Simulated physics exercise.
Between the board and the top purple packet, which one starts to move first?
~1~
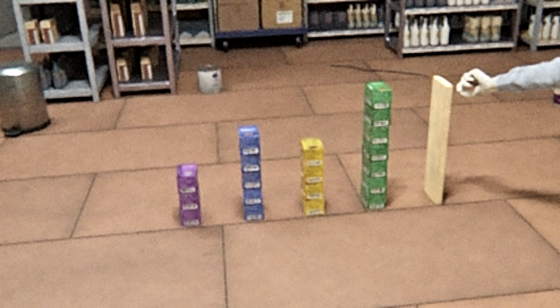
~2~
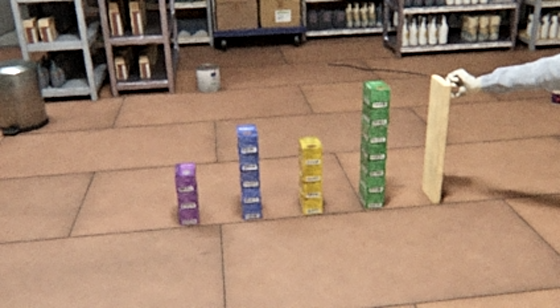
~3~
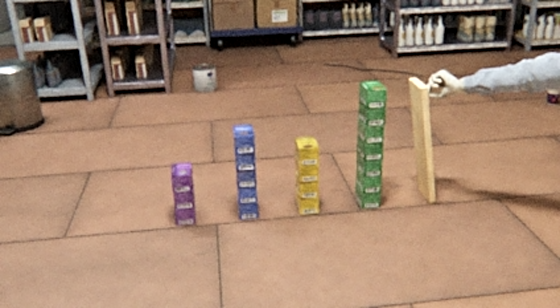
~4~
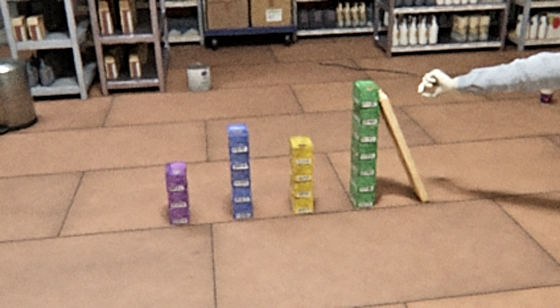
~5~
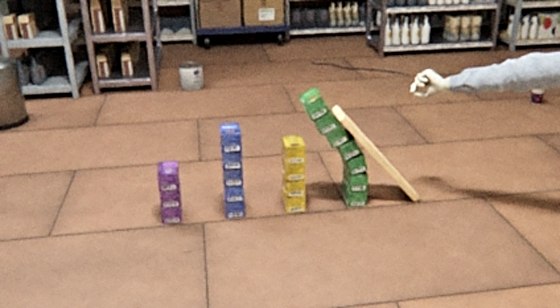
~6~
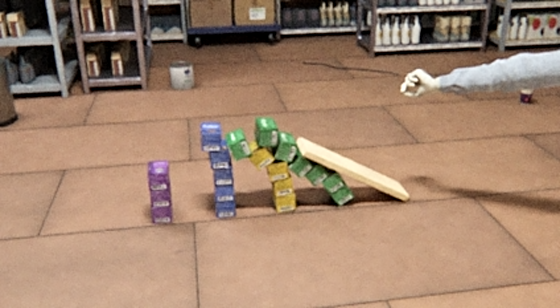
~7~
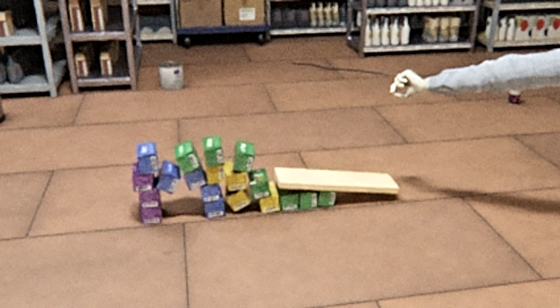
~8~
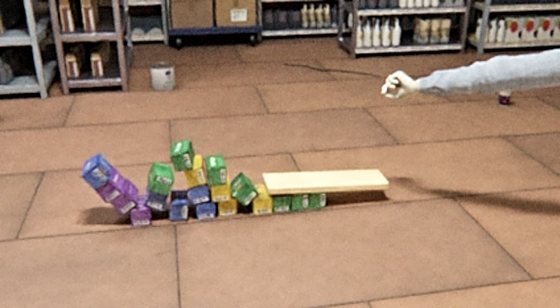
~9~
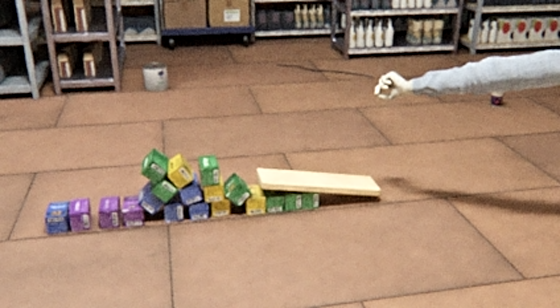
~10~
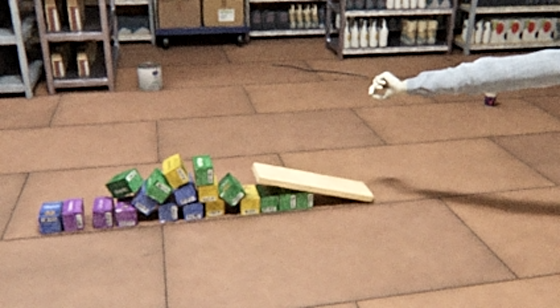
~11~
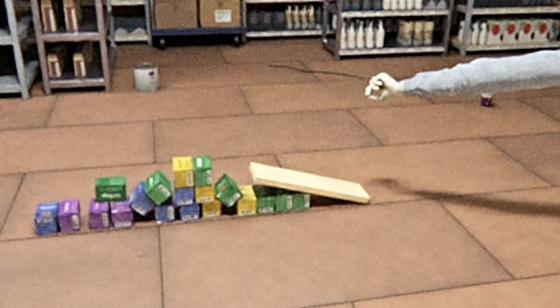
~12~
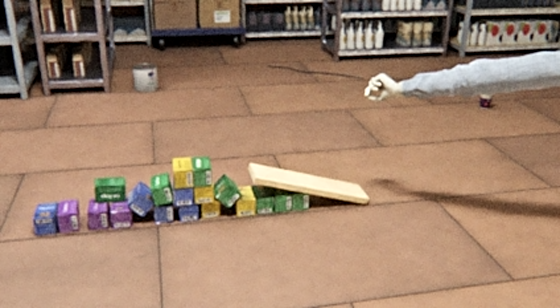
The board starts to move first, leaning left as the gloved hand tips it. The top purple packet only moves later, once the collapse has reached the far left stack.
